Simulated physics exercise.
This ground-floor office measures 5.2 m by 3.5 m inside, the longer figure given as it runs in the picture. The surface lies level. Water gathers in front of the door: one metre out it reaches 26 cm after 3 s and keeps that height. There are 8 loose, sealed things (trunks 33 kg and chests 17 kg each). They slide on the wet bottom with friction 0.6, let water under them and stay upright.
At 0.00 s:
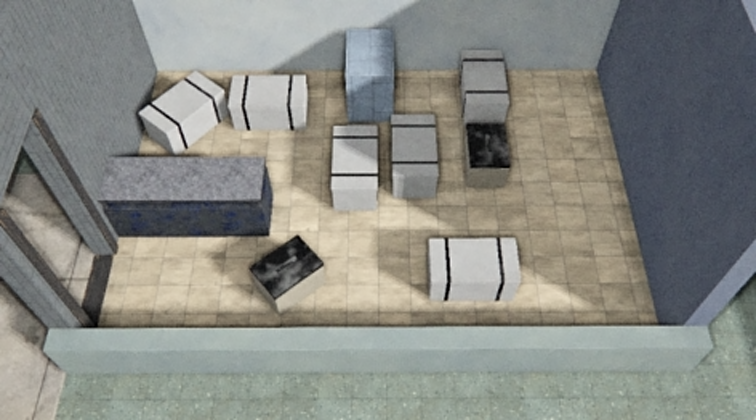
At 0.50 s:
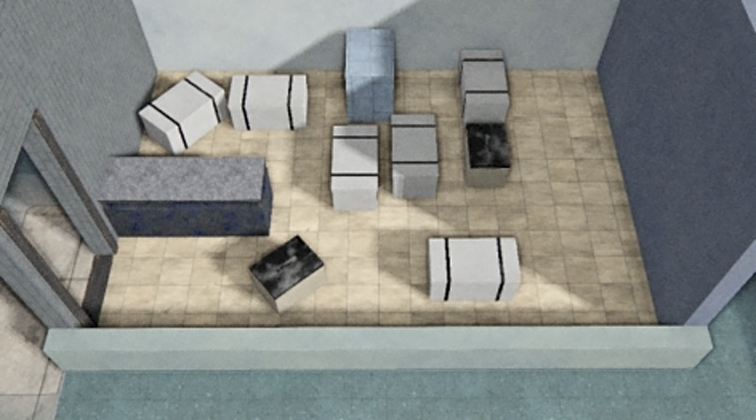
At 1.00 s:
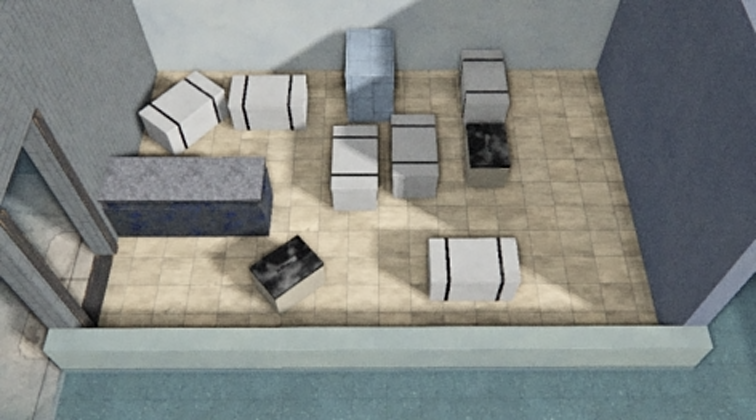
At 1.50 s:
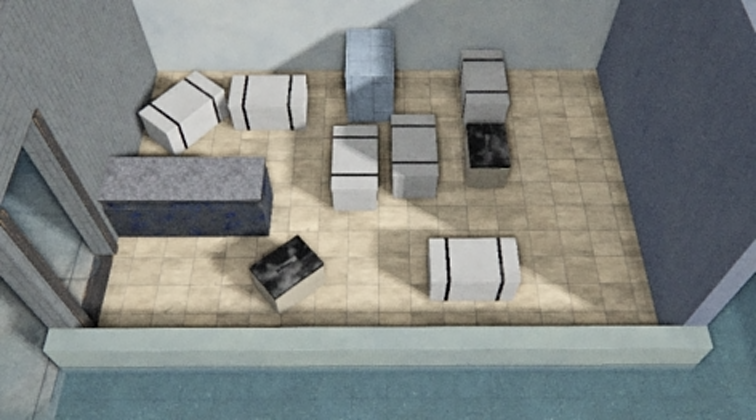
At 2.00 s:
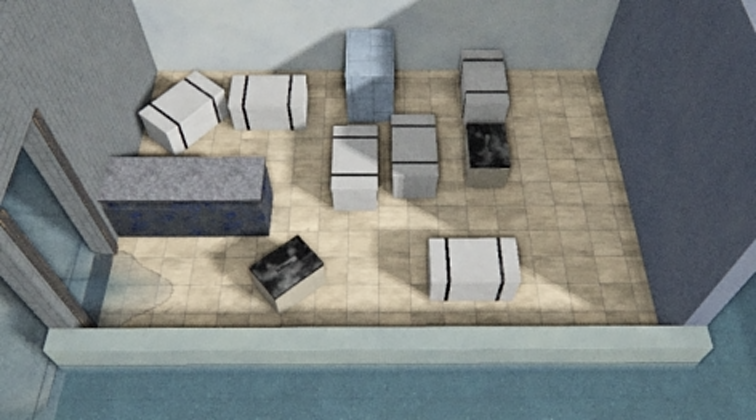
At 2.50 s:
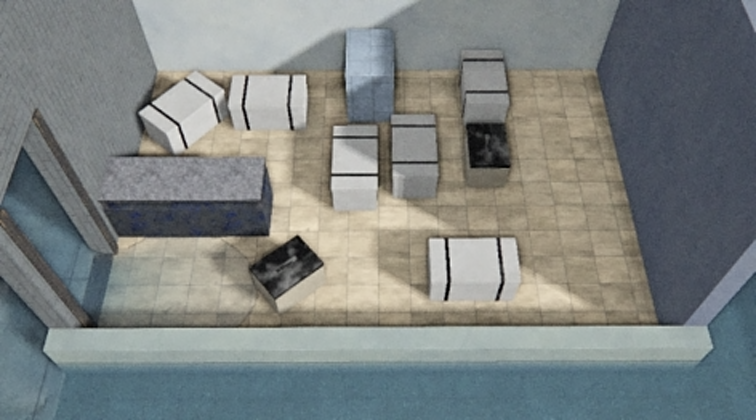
Small tiled room with scattered strapped trunks and dark chests staying still as water rises outside and spreads in through the left doorway.
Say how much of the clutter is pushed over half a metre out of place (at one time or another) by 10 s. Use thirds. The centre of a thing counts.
Share: Less than a third.
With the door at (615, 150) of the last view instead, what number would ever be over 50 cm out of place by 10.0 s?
In that case 3 of them.
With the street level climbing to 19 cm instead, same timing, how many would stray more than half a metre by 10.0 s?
In that case 1 of them.
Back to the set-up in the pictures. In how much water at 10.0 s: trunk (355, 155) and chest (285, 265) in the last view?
About 4 and 13 cm.
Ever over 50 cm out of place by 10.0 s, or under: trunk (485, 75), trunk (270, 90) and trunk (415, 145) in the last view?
In turn: Short of it, less, less.
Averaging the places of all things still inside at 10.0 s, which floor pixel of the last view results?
At about (408, 137).
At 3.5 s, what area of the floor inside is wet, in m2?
About 3.0 m2.
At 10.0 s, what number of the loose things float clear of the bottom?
At that moment 4.
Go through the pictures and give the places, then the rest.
In the first frame, a trunk at (414, 144), on the bottom; a chest at (488, 144), on the bottom; water covers 0.0 m2; 0 of 8 have shifted.
In the second frame, a trunk at (414, 144) rests on the ground; a chest at (488, 144), on the bottom; 0.0 m2 under water; 0 of 8 have shifted.
In the third frame, a trunk at (414, 144), on the bottom; a chest at (488, 144), on the bottom; 0.0 m2 under water; 0 of 8 have shifted.
In the fourth frame, a trunk at (414, 144), on the bottom; a chest at (488, 144) rests on the ground; 0.0 m2 under water; 0 of 8 have shifted.
In the fifth frame, a trunk at (414, 144) rests on the ground; a chest at (488, 144) rests on the ground; 0.3 m2 under water; 0 of 8 have shifted.
In the sixth frame, a trunk at (414, 144) rests on the ground; a chest at (488, 144), on the bottom; 1.4 m2 under water; 0 of 8 have shifted.
After 3.5 s 0 of 8 are over 50 cm from their spots; 0 afloat.
After 4.5 s 1 of 8 are over 50 cm from their spots; 0 afloat.
After 7.0 s 1 of 8 are over 50 cm from their spots; 1 afloat.
After 10.0 s 2 of 8 are over 50 cm from their spots, and 2 have been at some point; 4 afloat.
